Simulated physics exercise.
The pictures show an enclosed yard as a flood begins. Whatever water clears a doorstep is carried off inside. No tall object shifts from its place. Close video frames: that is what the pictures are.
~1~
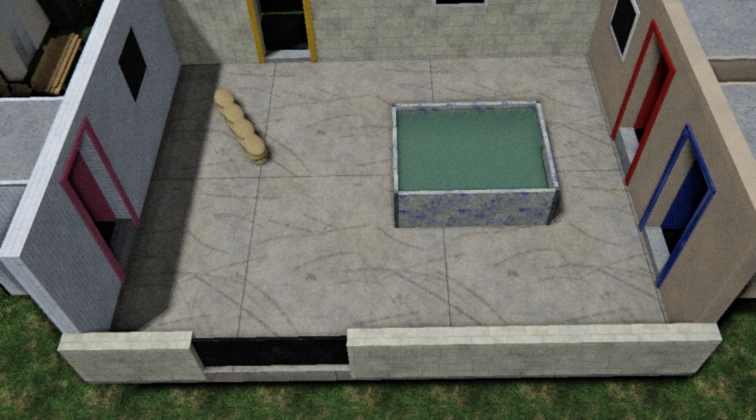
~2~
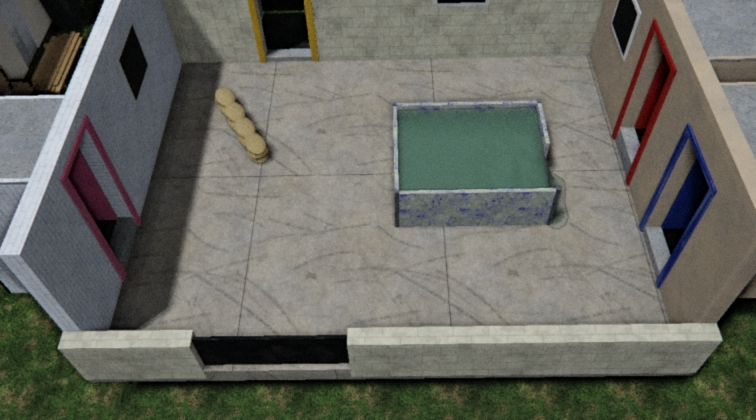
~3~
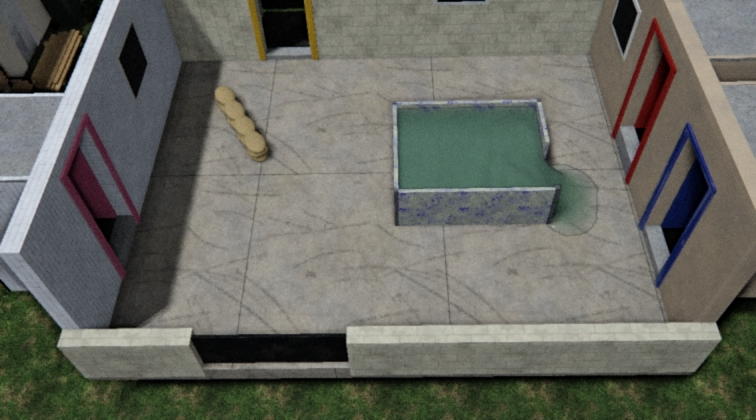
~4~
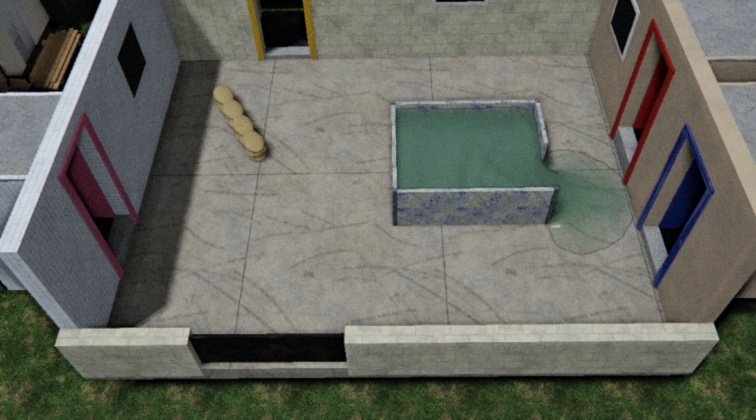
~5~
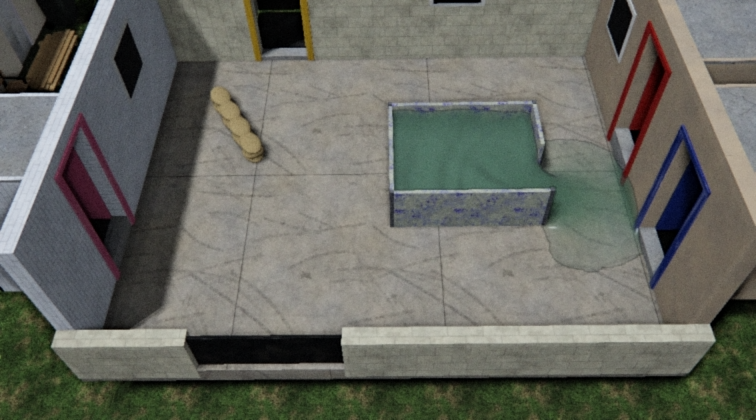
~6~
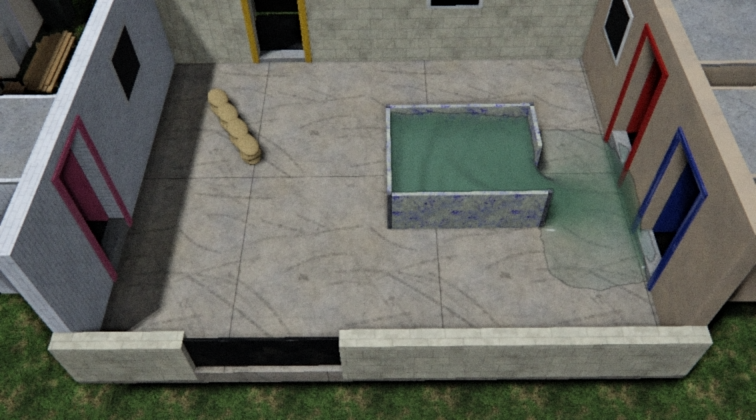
Green water pours out through a gap at the right side of a patterned, open-topped tank and spreads over the paving in a widening sheet toward the red and blue doorways. The walled yard is seen from high above, with a pink doorway at left, a yellow one behind, and tan round objects lined up left of centre. They stay put while the view drifts very slightly.
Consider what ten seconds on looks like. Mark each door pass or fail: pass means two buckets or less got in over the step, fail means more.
Yellow door - pass, red door - pass, blue door - fail, pink door - pass.
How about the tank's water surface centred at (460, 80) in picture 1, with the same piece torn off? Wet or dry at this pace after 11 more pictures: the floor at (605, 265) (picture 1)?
Hit.
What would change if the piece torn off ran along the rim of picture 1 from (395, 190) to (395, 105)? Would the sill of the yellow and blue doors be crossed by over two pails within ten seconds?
The yellow door ends up above, while the blue door falls short.
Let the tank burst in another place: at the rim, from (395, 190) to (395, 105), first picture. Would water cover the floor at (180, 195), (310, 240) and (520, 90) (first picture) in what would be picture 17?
Point by point: Swamped, swamped and untouched.
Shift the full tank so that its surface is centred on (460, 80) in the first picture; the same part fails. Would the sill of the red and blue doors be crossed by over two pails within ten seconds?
Briefly, red ends up above while blue ends up below.
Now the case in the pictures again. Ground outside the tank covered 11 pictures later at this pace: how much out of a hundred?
I'd say close to 20 per cent.
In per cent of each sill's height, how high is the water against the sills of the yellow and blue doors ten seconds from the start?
Around 50 in a hundred for the first and 50 in a hundred for the second.
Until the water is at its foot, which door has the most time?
I'd go with the pink door.
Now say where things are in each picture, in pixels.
The first frame shows still water in the water tank at (471, 149).
In the second frame, the front is at (554, 226), out from the gap at (545, 187).
In the third frame, water pours out at (544, 189) and has run to (590, 186).
In the fourth frame, the front is at (625, 186), out from the gap at (542, 190).
In the fifth frame, water pours out at (539, 191) and has run to (640, 248).
In the sixth frame, the front is at (645, 277), out from the gap at (536, 193).
A moment on, water covers 10 % of the floor; the yellow door not reached, the red door under two buckets in, the blue door over two buckets in, the pink door not reached.
Next, water covers 20 % of the floor; the yellow door not reached, the red door under two buckets in, the blue door far over two buckets in, the pink door not reached.
Then, water covers 45 % of the floor; the yellow door not reached, the red door under two buckets in, the blue door far over two buckets in, the pink door not reached.
Later, water covers 90 % of the floor; the yellow door wet at the sill, nothing in, the red door under two buckets in, the blue door far over two buckets in, the pink door wet at the sill, nothing in.
In the end, water covers 95 % of the floor; the yellow door wet at the sill, nothing in, the red door under two buckets in, the blue door far over two buckets in, the pink door wet at the sill, nothing in.
